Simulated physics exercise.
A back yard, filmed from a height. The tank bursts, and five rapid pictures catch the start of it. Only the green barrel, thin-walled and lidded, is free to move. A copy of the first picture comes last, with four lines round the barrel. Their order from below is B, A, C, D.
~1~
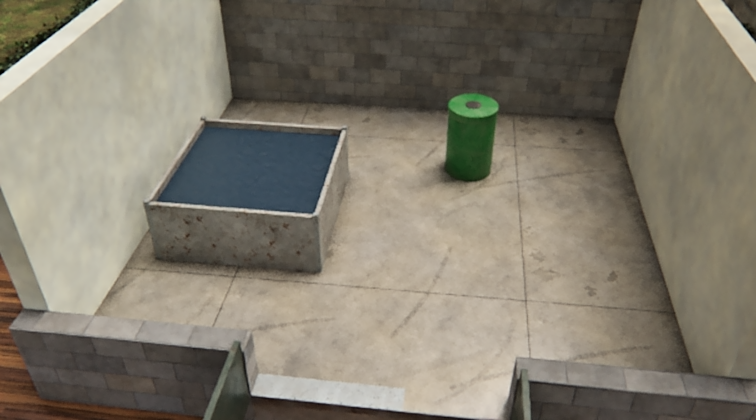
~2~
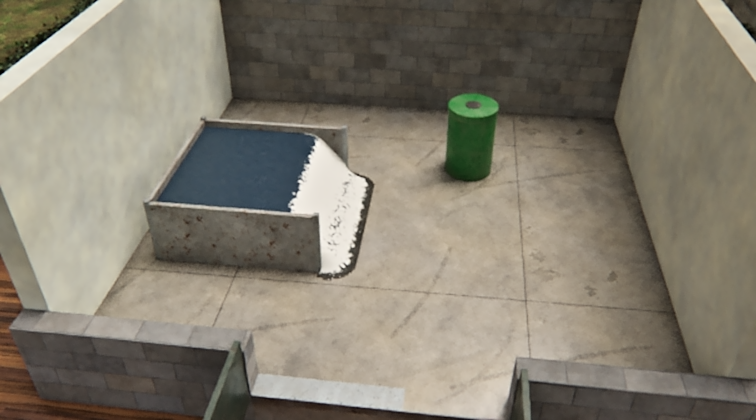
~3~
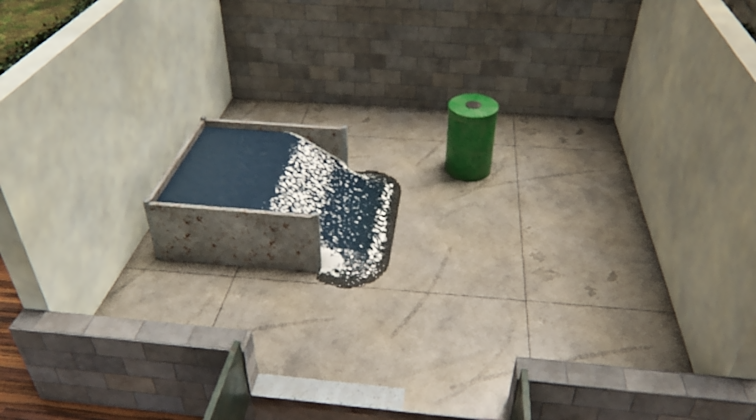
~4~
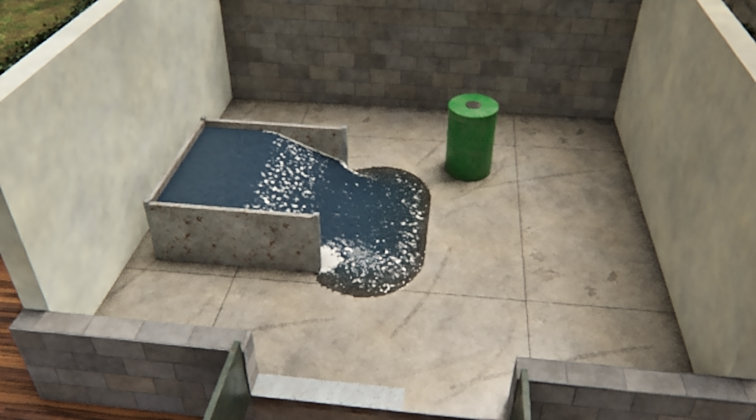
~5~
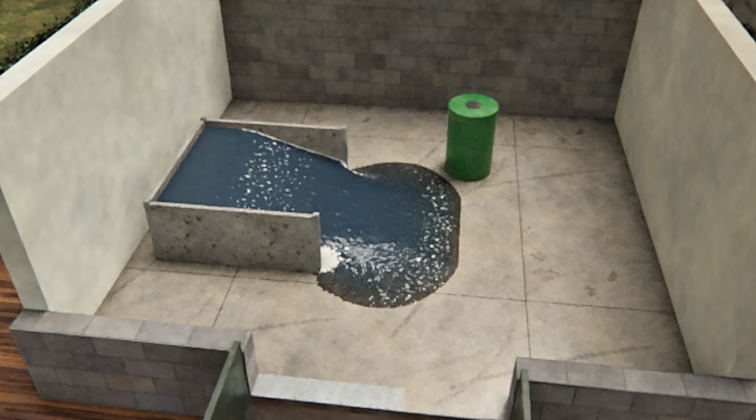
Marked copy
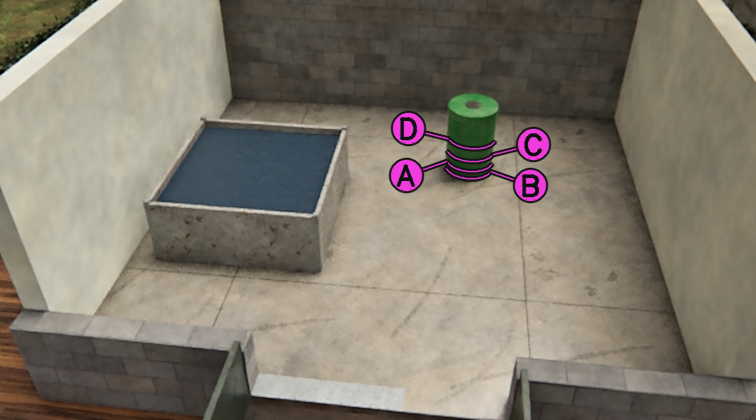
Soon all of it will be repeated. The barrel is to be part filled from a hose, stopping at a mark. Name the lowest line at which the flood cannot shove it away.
Line C.
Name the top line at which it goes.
Line A.
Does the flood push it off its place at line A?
Yes, that goes wrong.
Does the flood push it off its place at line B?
Yes, it does.
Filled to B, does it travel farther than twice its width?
Yes.
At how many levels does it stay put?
Two of the four.
In magenta, A at (468, 171); B at (468, 178); C at (469, 161); D at (471, 148); from the bottom up B, A, C, D.
For line A, it is pushed about half its own width away.
For line B, it is pushed about 3 times its own width away.
For line C, it does not move.
For line D, it does not move.
